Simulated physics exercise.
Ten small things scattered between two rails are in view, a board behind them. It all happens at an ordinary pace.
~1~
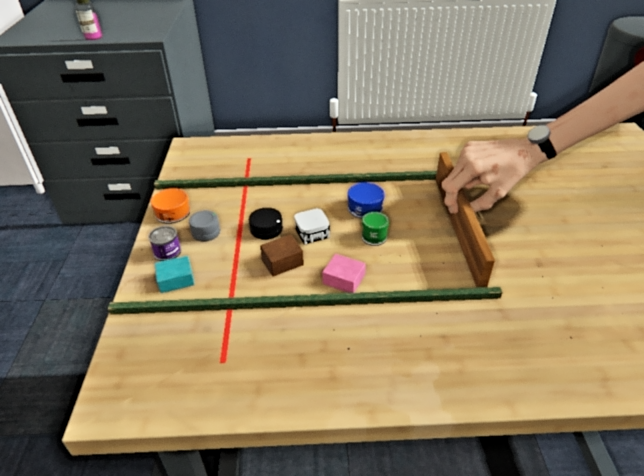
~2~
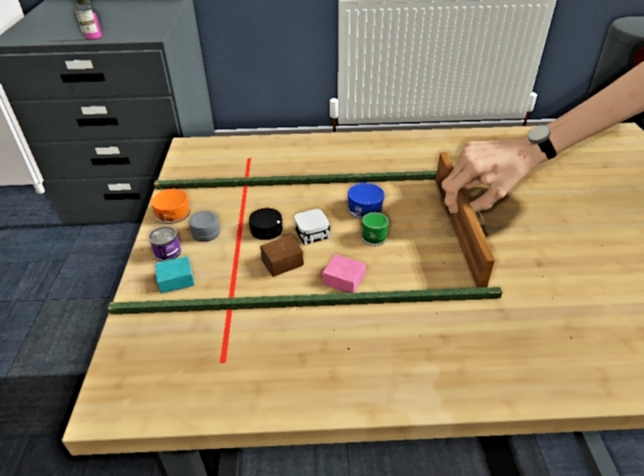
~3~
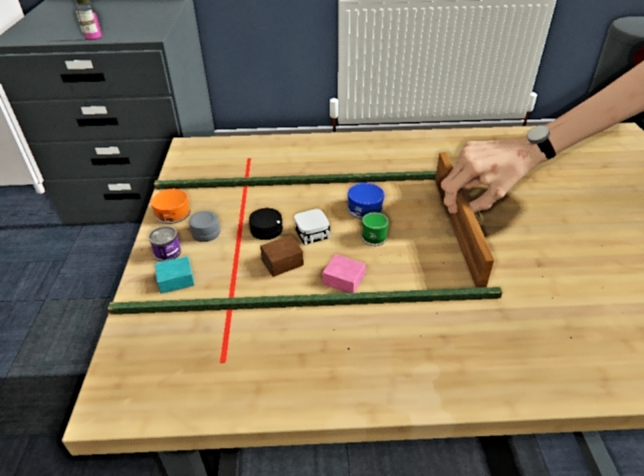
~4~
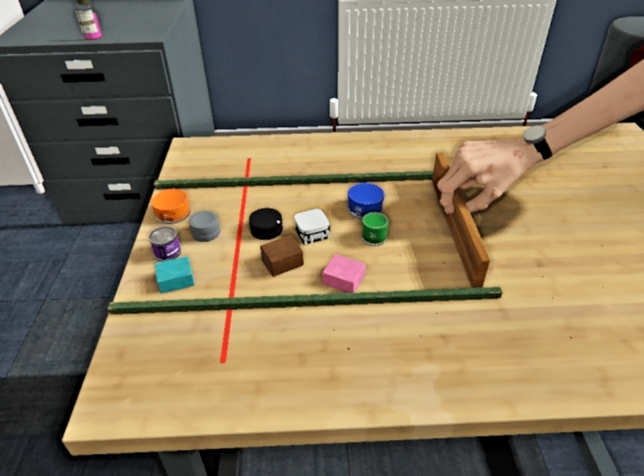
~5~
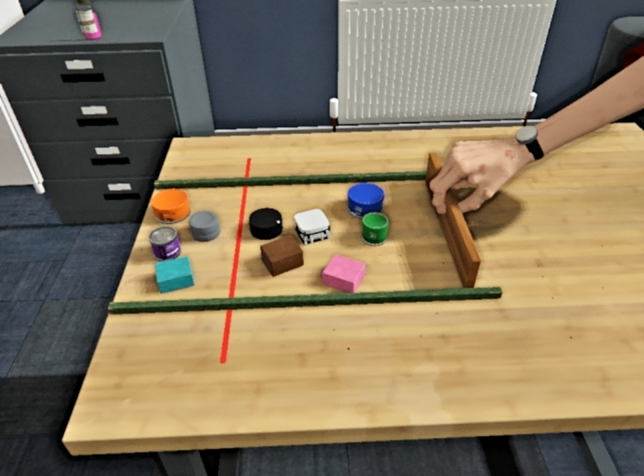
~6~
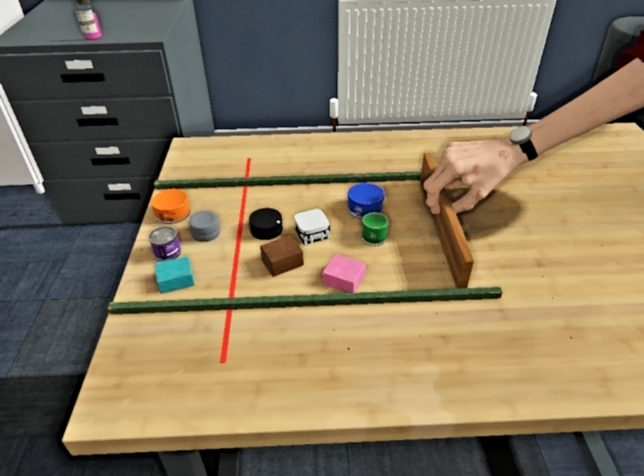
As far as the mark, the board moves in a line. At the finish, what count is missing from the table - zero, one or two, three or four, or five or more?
Missing: Zero.
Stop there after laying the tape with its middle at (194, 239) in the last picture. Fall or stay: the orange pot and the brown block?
Orange pot: Over the edge. Brown block: Still there.
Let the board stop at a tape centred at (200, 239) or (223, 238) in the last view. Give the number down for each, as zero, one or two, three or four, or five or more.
Falls: Either one or two; zero.
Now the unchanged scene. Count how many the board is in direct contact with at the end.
The number is 4.
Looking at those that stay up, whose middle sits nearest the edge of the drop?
That would be the orange pot.
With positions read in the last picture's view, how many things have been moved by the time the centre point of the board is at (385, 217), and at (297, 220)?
By then 2, and 6.
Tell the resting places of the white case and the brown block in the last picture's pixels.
The white case comes to rest at (211, 225), and the brown block comes to rest at (215, 258).
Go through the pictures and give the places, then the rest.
The first picture shows orange pot (171, 206); purple pot (165, 243); turquoise block (175, 274); board (461, 214); tape (239, 237).
The second picture shows purple pot (165, 244); grey lid (205, 226).
The third picture shows turquoise block (175, 274); pink block (344, 274).
The fourth picture shows orange pot (171, 206); brown block (282, 255).
The fifth picture shows purple pot (165, 244); white case (312, 227).
The sixth picture shows orange pot (171, 206); purple pot (165, 244); turquoise block (175, 274); board (443, 215); tape (239, 237).
A little later, none off yet; orange pot at rest near (171, 206); purple pot at rest near (165, 244); turquoise block at rest near (175, 274).
When it is over, the number that fall off is zero.
